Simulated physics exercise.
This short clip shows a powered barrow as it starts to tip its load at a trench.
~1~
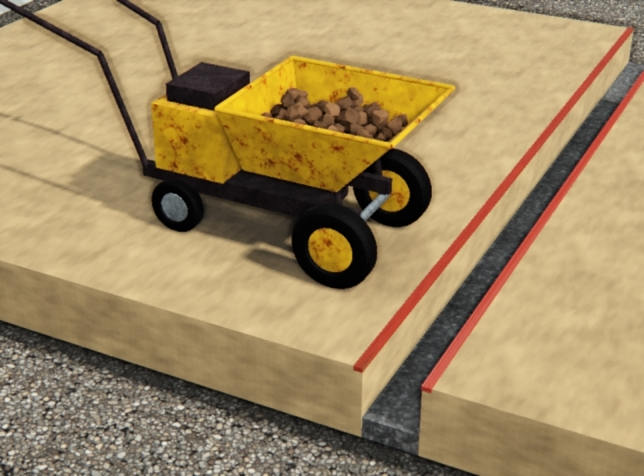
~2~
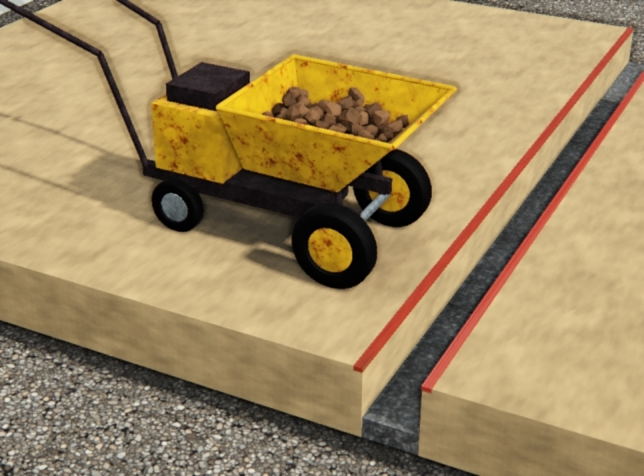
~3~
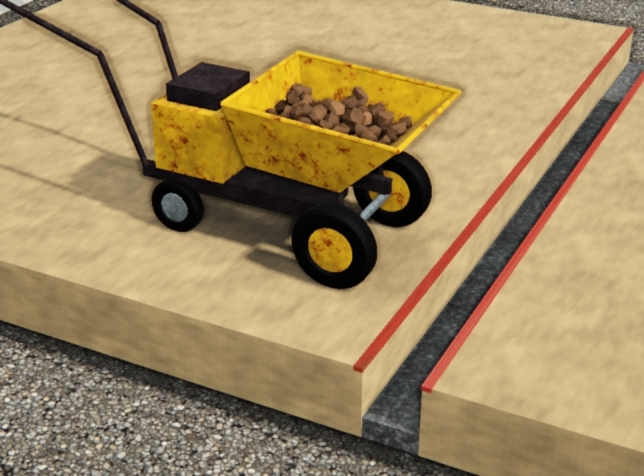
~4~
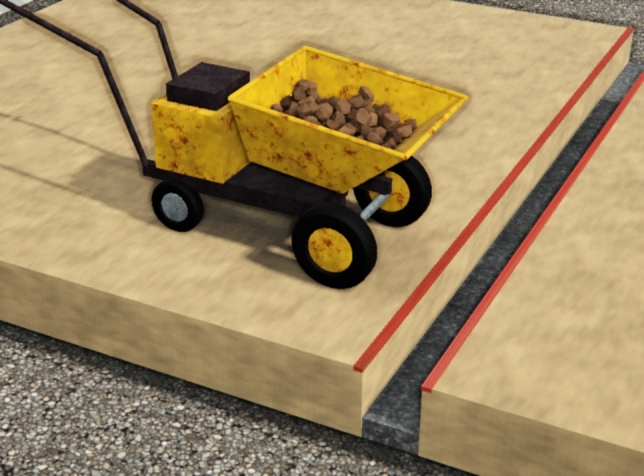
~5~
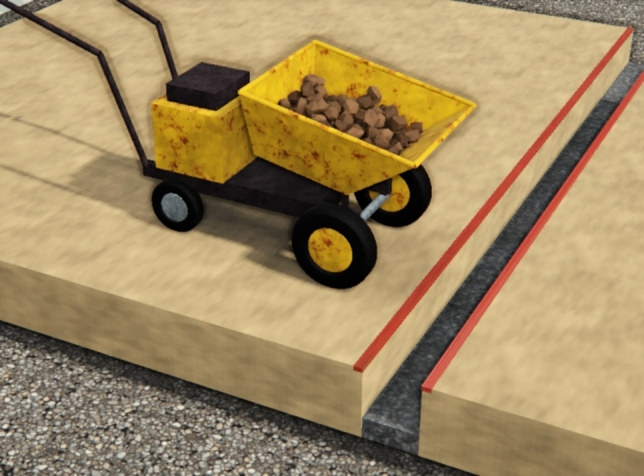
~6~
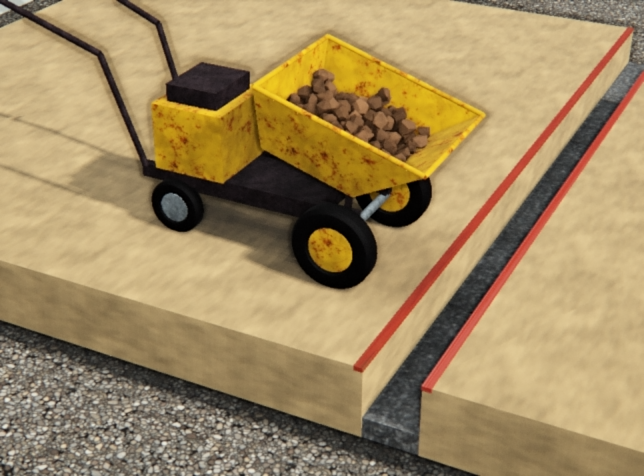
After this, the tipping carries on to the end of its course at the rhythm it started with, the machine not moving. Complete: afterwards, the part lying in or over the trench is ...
... the minority.
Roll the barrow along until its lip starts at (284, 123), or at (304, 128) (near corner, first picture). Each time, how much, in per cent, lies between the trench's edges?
First some 50, then 70 per cent.
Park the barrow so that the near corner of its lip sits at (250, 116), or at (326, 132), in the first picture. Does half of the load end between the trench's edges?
Try 1 - short of half; try 2 - the lion's share.
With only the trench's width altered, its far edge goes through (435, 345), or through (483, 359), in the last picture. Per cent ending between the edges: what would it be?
Roughly 0 per cent, then roughly 60 per cent.
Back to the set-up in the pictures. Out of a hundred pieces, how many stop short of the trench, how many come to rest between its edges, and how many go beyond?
Short about 0 %, between about 0 %, beyond about 90 %.
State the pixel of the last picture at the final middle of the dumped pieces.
Close to (545, 293) in the last view.
Soon, skip tipped steeply; all in the skip.
A while on, skip tipped steeply; most in the skip; a stray few in or heaped over the trench; about a quarter beyond it.
Towards the end, skip tipped right over; a small part in the skip; a stray few in or heaped over the trench; most beyond it.
Finally, skip tipped right over; a small part in the skip; a stray few in or heaped over the trench; most beyond it.
